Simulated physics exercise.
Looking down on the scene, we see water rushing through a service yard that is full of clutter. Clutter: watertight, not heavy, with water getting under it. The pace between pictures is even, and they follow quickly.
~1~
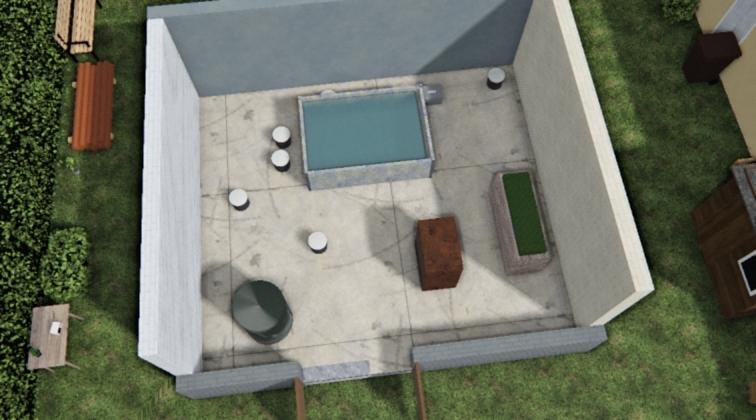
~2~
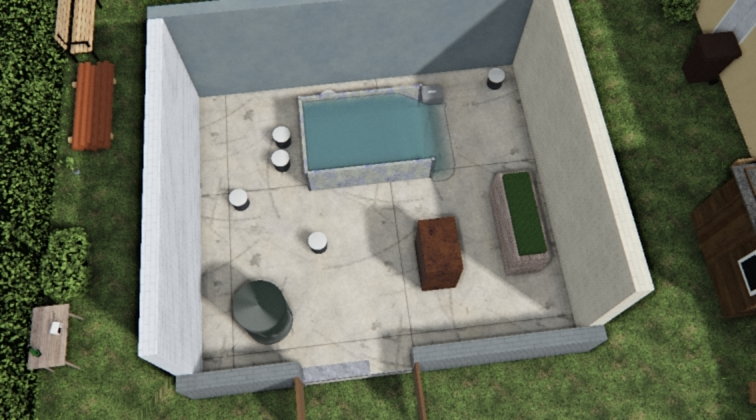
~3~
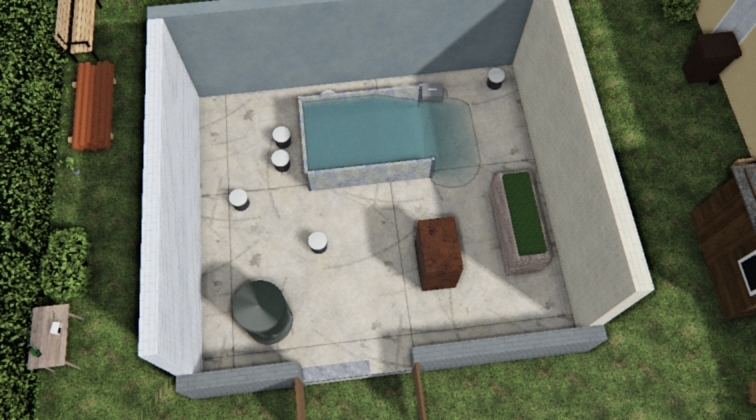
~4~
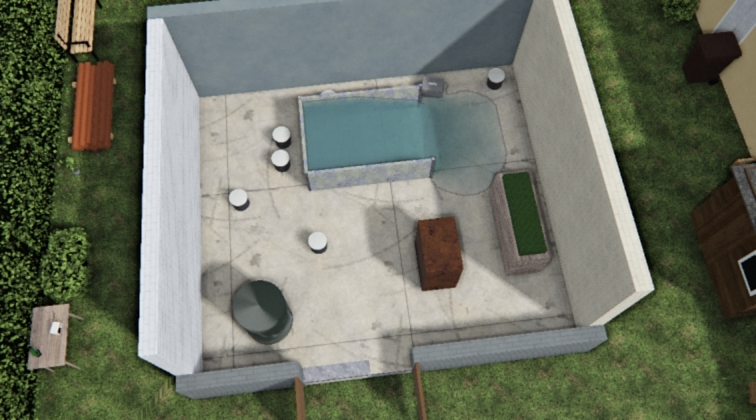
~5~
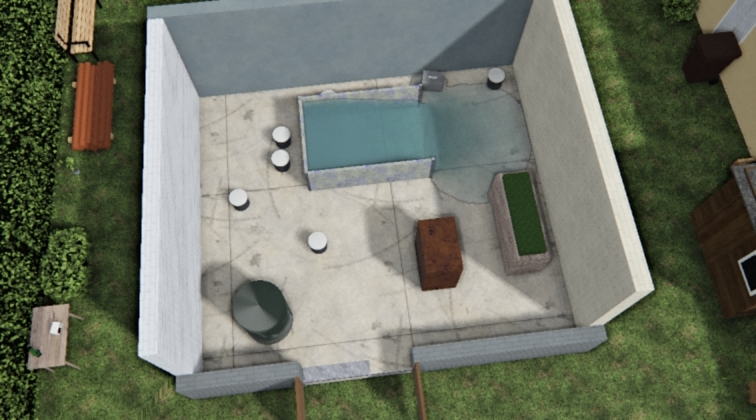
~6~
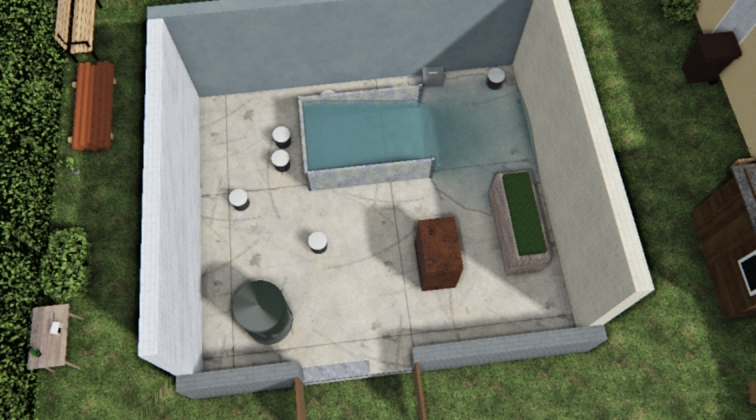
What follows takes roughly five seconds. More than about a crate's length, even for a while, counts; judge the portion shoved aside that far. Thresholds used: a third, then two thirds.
My call: A third to two thirds.
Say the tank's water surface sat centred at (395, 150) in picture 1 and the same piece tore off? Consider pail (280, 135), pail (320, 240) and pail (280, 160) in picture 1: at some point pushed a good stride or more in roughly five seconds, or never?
Result per object - went far, stayed close, stayed close.
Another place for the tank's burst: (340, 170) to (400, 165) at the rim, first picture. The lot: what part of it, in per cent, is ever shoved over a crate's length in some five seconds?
Roughly 10 %.
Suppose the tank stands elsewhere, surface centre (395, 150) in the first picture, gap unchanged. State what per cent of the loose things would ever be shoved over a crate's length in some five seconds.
I'd put it close to 60 percent.
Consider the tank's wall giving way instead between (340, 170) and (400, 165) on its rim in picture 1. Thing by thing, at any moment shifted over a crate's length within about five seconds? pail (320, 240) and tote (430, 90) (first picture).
Taking them in order, covered the distance and short of it.
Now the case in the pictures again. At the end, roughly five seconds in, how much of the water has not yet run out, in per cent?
By my count, 100 per cent.
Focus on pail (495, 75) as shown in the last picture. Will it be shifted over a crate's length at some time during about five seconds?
Note - displacement: Displaced that much.
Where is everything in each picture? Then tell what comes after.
A tote at (432, 92), on the bottom; a pail at (497, 75), on the bottom; 0 of 7 have shifted, in the first frame.
A tote at (432, 92), on the bottom; a pail at (497, 75) rests on the ground; 0 of 7 have shifted, in the second frame.
A tote at (433, 90) rests on the ground, close to its start; a pail at (497, 75), on the bottom; 1 of 7 have shifted, in the third frame.
A tote at (433, 84), on the bottom, close to its start; a pail at (497, 75), on the bottom; 1 of 7 have shifted, in the fourth frame.
A tote at (433, 78) rests on the ground, a stride from its start; a pail at (497, 75), on the bottom; 1 of 7 have shifted, in the fifth frame.
A tote at (433, 73) rests on the ground, a stride from its start; a pail at (497, 75), on the bottom; 1 of 7 have shifted, in the sixth frame.
A moment on, 0 of 7 are well off their spots; 0 afloat.
Next, 0 of 7 are well off their spots; 1 afloat.
Later, 2 of 7 are well off their spots; 2 afloat.
In the end, 3 of 7 are well off their spots, and 3 have been at some point; 1 afloat.
